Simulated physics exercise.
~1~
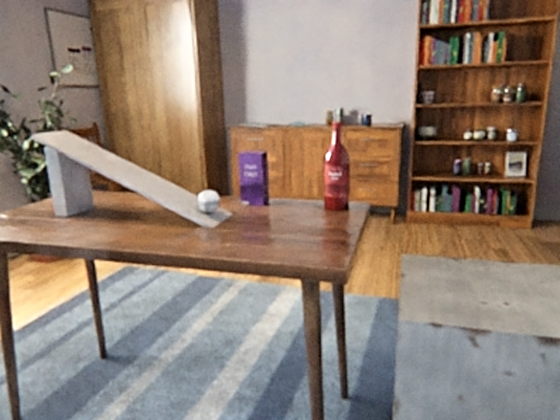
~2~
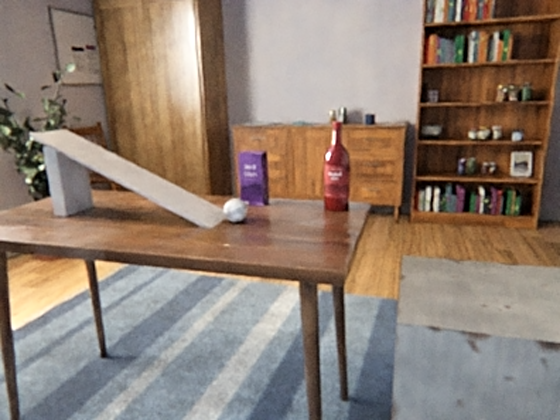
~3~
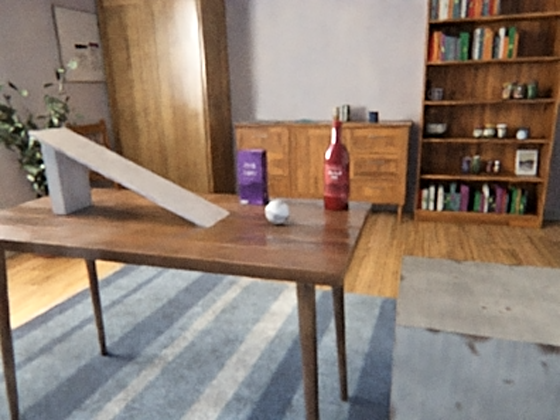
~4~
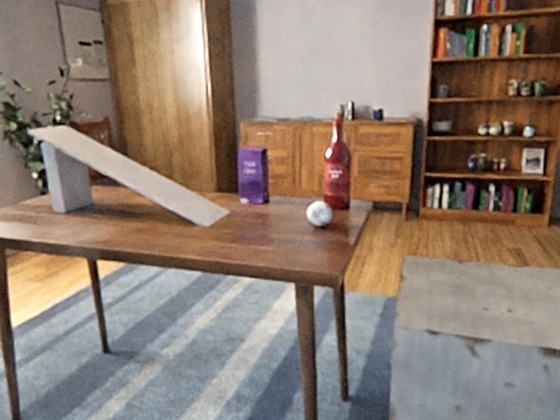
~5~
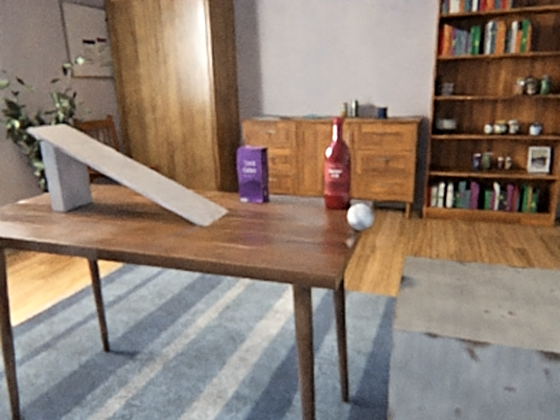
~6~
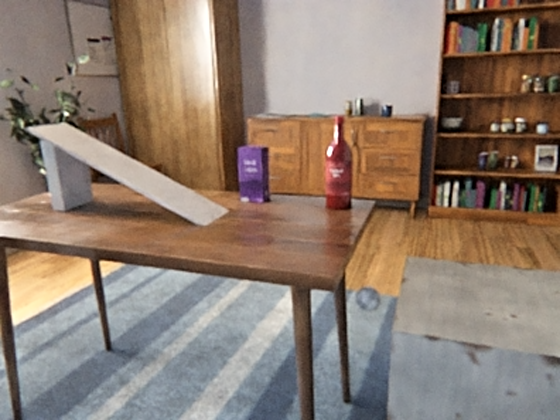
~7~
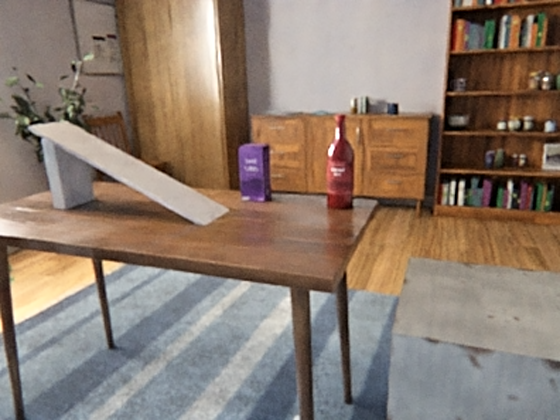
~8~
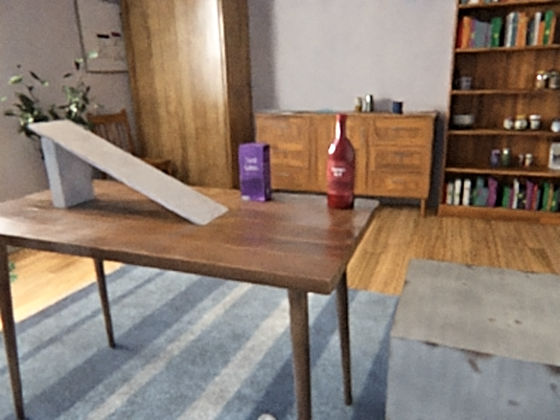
A table holds a ramp as a white ball rolls right and drops off the edge.
